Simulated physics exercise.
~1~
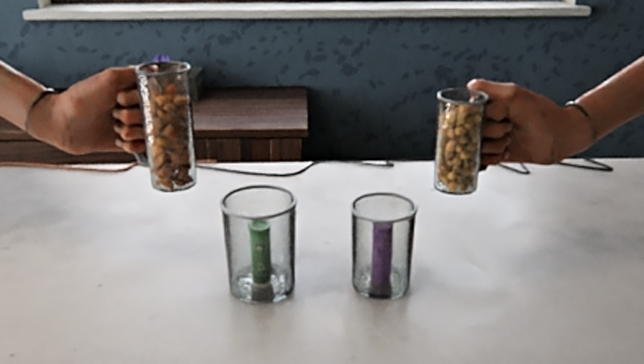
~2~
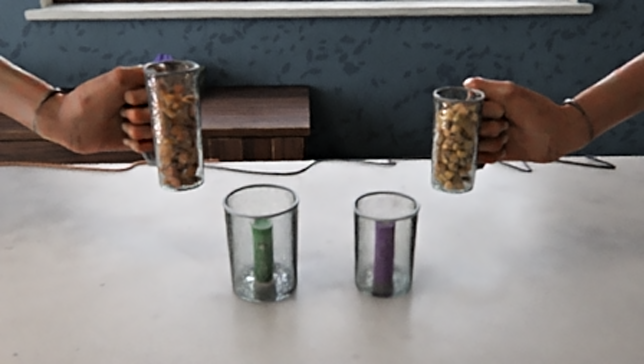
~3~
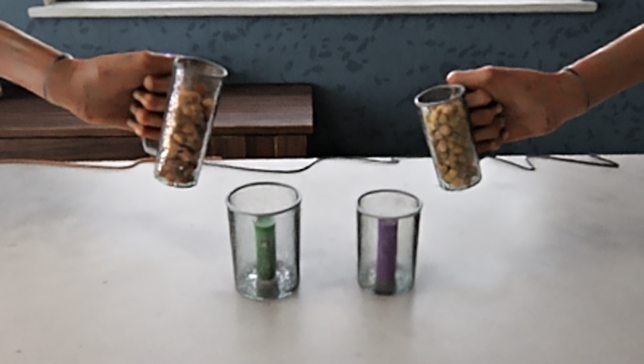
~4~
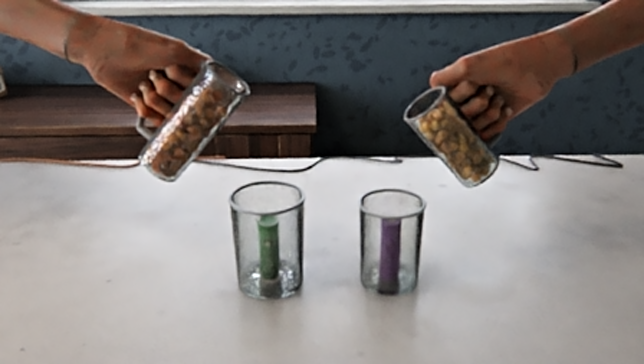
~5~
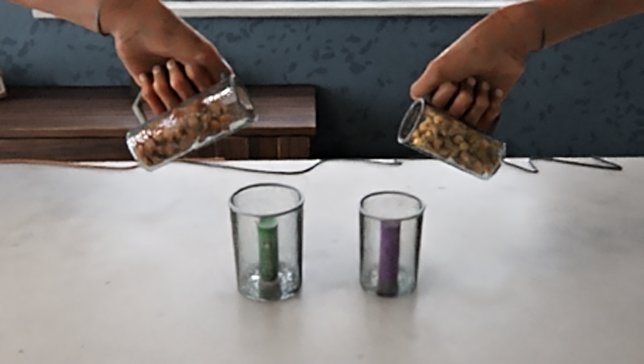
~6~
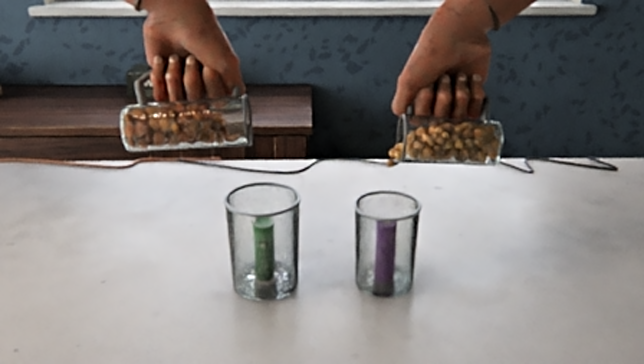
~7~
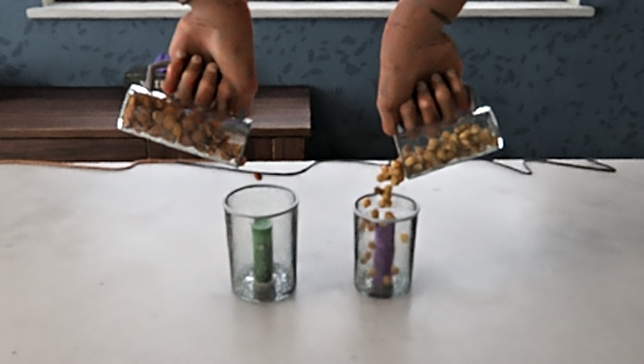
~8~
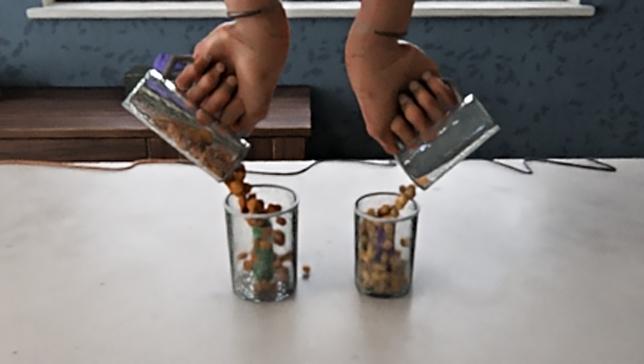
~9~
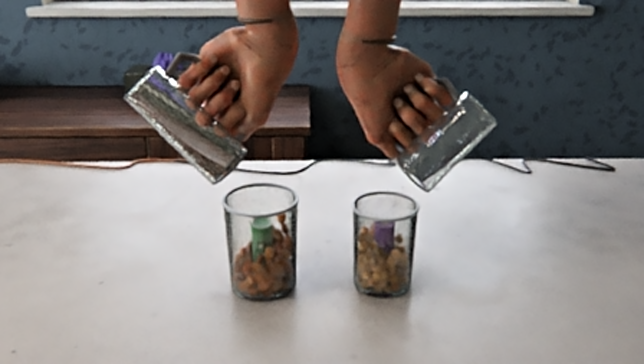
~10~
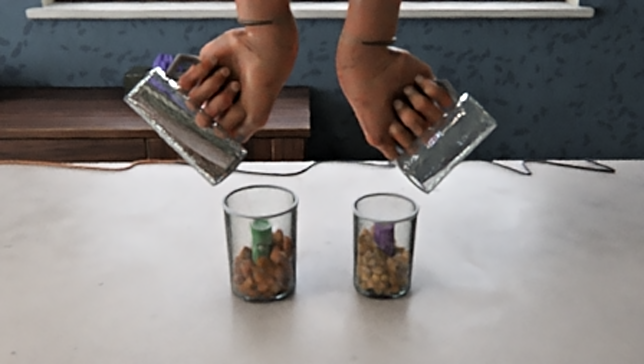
At the start, two hands hold clear glass cups full of small brown and tan pieces above two glasses on a pale table, one with a green cylinder standing inside, the other with a purple one. The hands tip the cups inward until they lie sideways. Pieces spill from the right cup first, tumbling around the purple cylinder, and the left cup soon pours around the green one. Both cups tilt further and empty completely. The pieces settle about halfway up each glass, with the tops of both cylinders still showing above them.
